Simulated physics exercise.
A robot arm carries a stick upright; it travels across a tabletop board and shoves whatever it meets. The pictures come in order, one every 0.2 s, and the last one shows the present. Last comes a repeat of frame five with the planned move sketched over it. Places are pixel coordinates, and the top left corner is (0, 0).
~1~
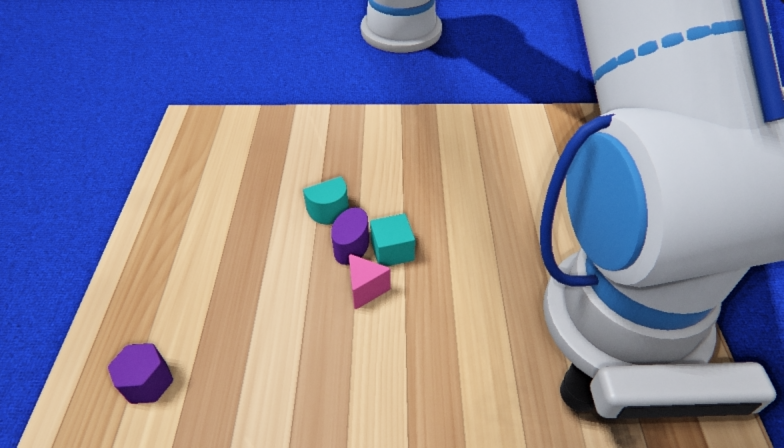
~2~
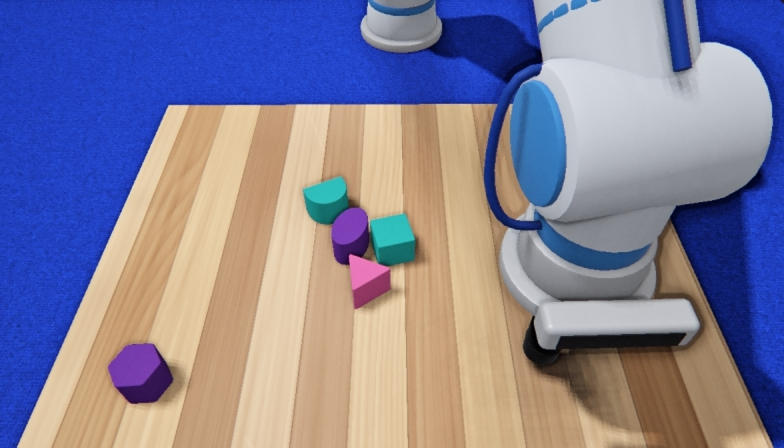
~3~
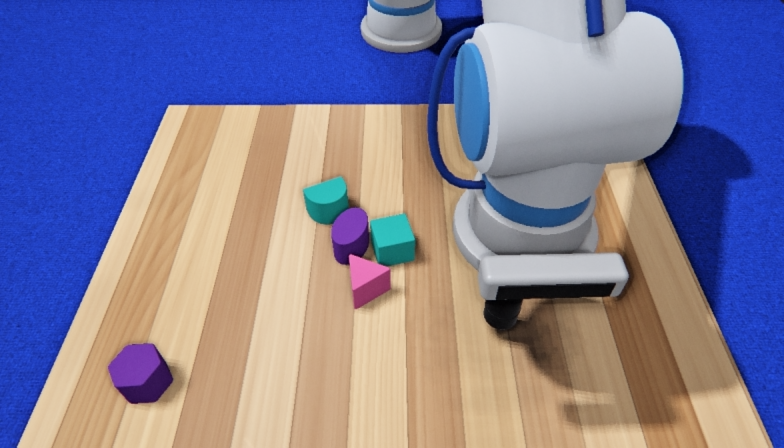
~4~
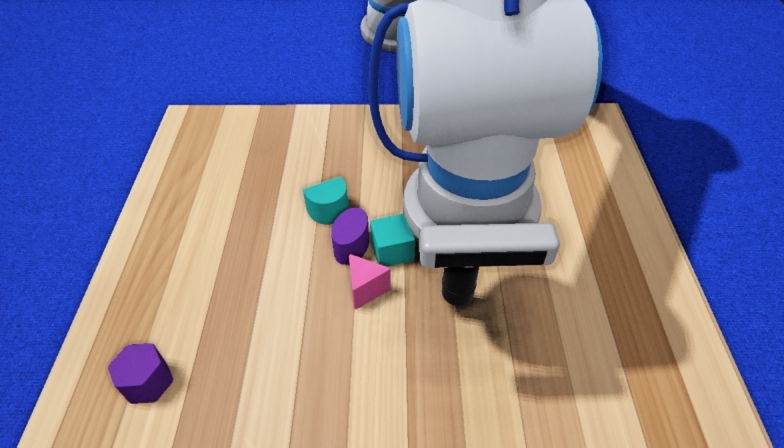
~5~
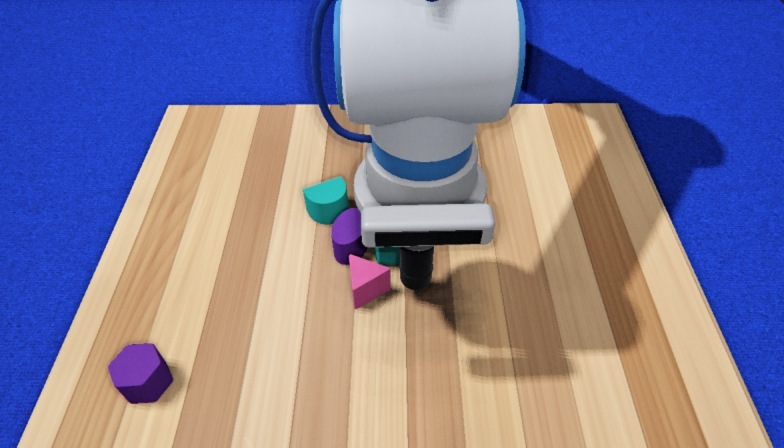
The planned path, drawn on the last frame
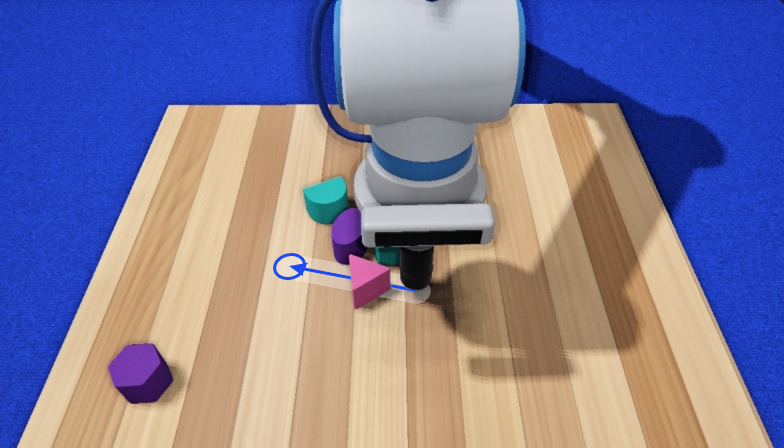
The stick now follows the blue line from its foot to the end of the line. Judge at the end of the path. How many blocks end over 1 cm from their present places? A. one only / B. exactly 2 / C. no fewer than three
I'll go with A - one only.
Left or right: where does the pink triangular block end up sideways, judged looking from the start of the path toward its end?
It goes toward the left-hand side.
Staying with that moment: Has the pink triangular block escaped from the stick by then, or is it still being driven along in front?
Beside or behind, I predict.
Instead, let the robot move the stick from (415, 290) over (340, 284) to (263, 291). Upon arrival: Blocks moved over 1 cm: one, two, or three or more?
That's one.
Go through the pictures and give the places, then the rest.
In the first picture, lower end of the stick at (578, 395), tops of blocks, purple oval at (350, 225), pink triangular block at (364, 270).
In the second picture, stick at (540, 350), blocks as before.
In the third picture, stick at (500, 316), blocks as before.
In the fourth picture, stick at (458, 294), blocks as before.
In the fifth picture, stick at (416, 278), purple oval at (350, 225), pink triangular block at (364, 270).
The drawn path runs in a line from (415, 290) to (290, 266).
On the path given first. One third of the way, stick at (371, 270); pink triangular block at (335, 270), turned 35° anticlockwise.
Two thirds of the way, stick at (329, 262); pink triangular block at (304, 270), turned 105° anticlockwise.
At the end, stick at (287, 254); purple oval not moved; pink triangular block at (290, 271), turned 140° anticlockwise.
